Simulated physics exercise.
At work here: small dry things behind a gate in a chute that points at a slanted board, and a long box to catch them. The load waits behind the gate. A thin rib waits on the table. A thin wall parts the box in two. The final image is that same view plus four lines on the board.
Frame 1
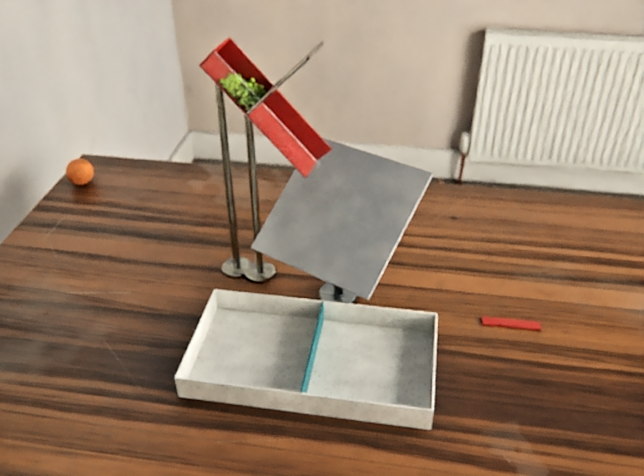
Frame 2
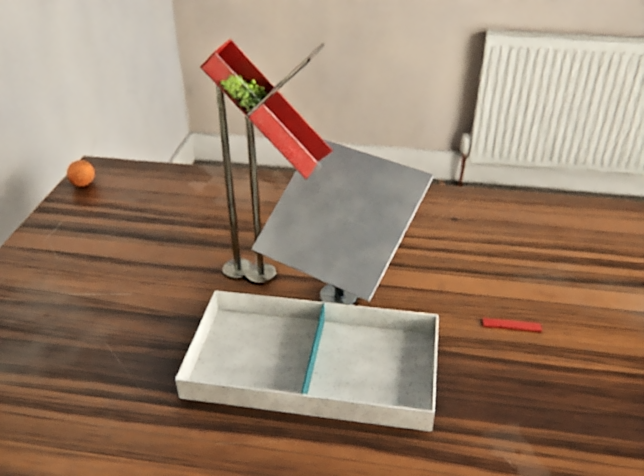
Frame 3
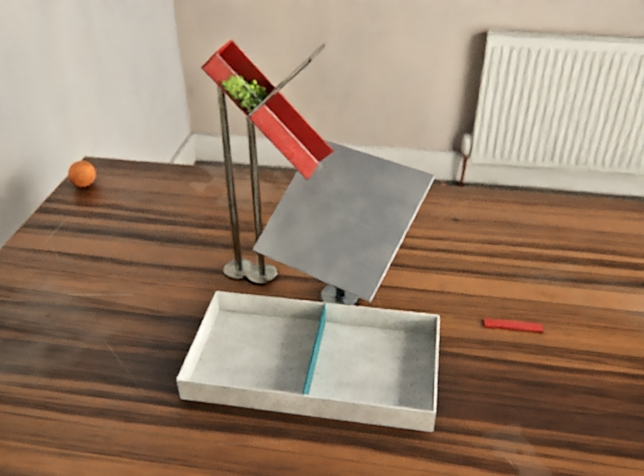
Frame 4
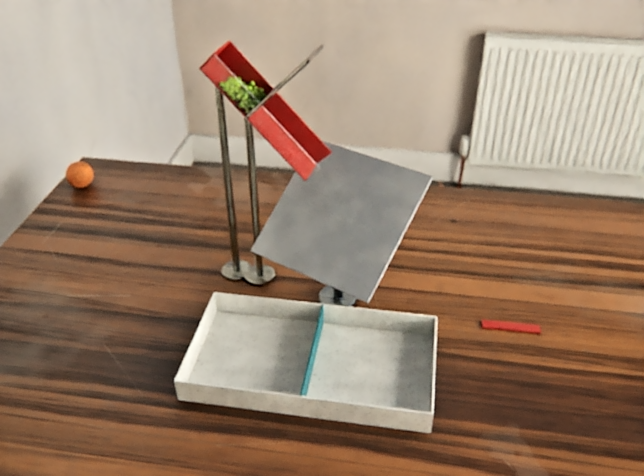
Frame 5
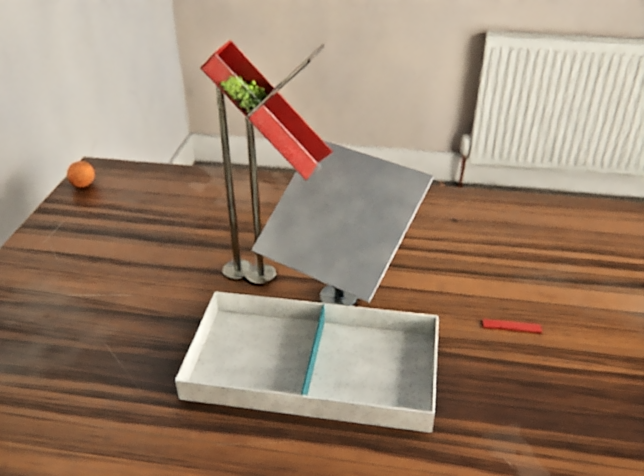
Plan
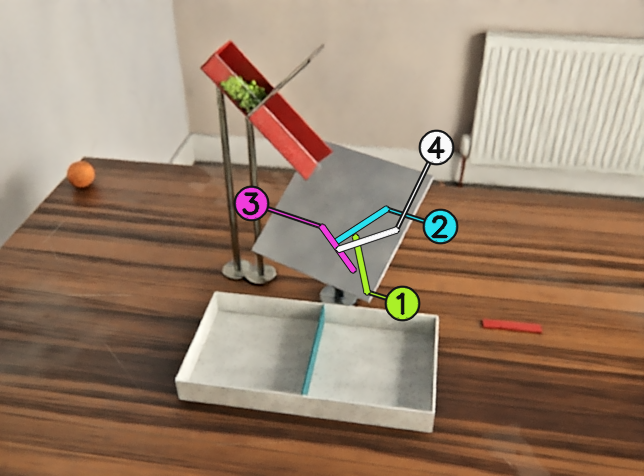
A red chute holding small green things stays still above a tilted grey board and divided box.
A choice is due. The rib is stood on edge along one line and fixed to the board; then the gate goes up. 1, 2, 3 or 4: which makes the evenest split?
1 beats the others.
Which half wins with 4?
The left half.
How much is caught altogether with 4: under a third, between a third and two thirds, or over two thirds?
Over two thirds.
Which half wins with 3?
Right.
On the marked copy, line 1 from (355, 236) to (367, 292); line 2 from (386, 209) to (335, 241); line 3 from (322, 227) to (353, 269); line 4 from (396, 230) to (338, 249).
If 1 is chosen, of what is caught, roughly a third in the left half, roughly two thirds in the right.
If 2 is chosen, of what is caught, almost all in the left half, about a tenth in the right.
If 3 is chosen, of what is caught, about a tenth in the left half, almost all in the right.
If 4 is chosen, of what is caught, almost all in the left half, just a few in the right.
